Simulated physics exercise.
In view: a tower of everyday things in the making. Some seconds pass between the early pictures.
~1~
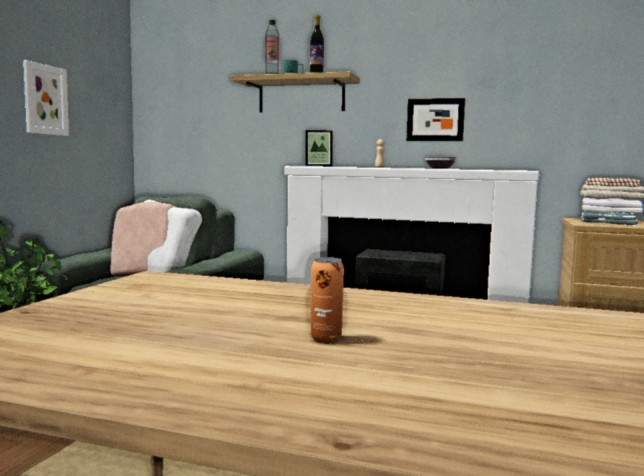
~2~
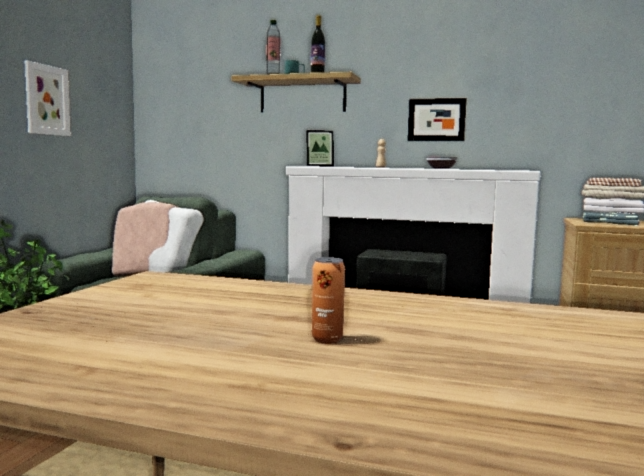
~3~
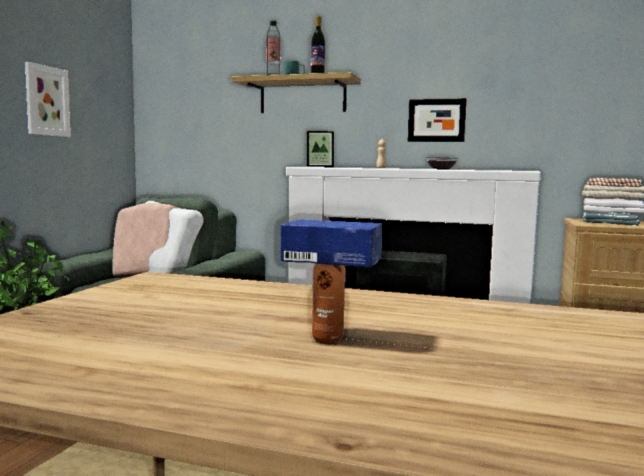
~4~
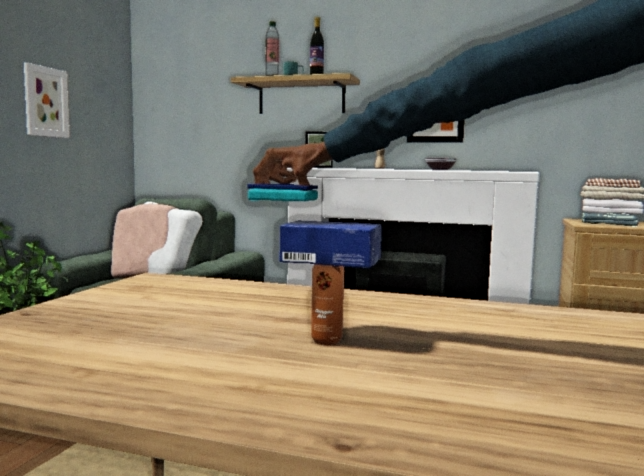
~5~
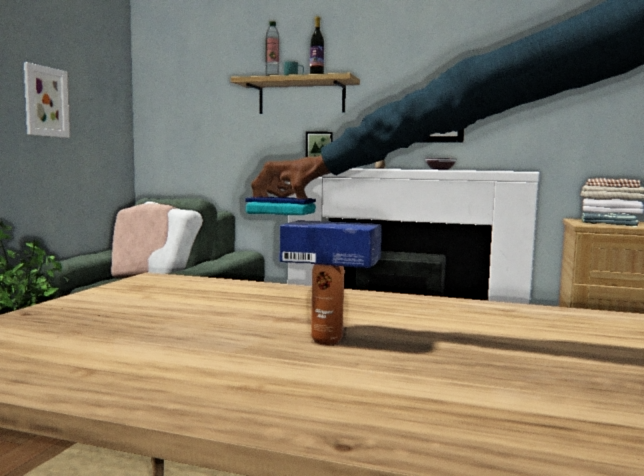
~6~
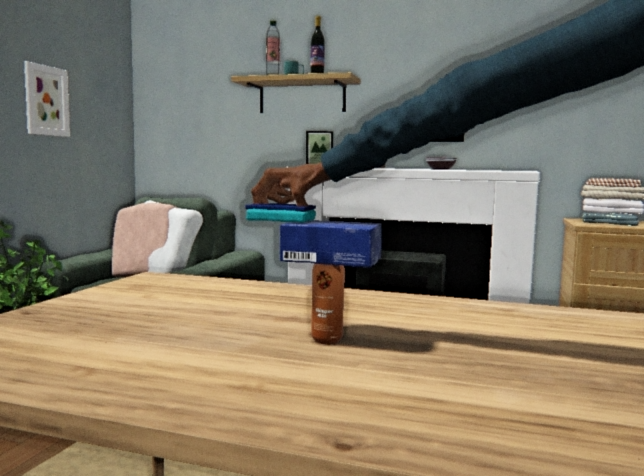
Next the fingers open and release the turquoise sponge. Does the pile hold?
Here the pile gives way.
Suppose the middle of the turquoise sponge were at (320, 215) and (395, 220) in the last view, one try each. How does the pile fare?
In the first case it holds; in the second case it comes apart.
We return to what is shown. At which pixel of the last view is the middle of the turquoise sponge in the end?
Around (262, 321).
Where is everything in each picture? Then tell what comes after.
In the first picture, the last thing is not in view yet.
In the second picture, the last thing is not in view yet.
In the third picture, the last thing is not in view yet; blue box (333, 242).
In the fourth picture, coming down; turquoise sponge (283, 192); blue box (332, 243).
In the fifth picture, coming down; turquoise sponge (281, 206); blue box (332, 242).
In the sixth picture, in place under the hand; turquoise sponge (281, 213); blue box (332, 242).
Then, 0.30 s after the last picture, turquoise sponge now fallen.
Then, 0.40 s after the last picture, things are still on the move.
Then, 0.60 s after the last picture, as before.
At rest, fallen, turquoise sponge; the other 2 in place. Seen from the same camera at the end, turquoise sponge near (262, 322). The pile loses its balance.
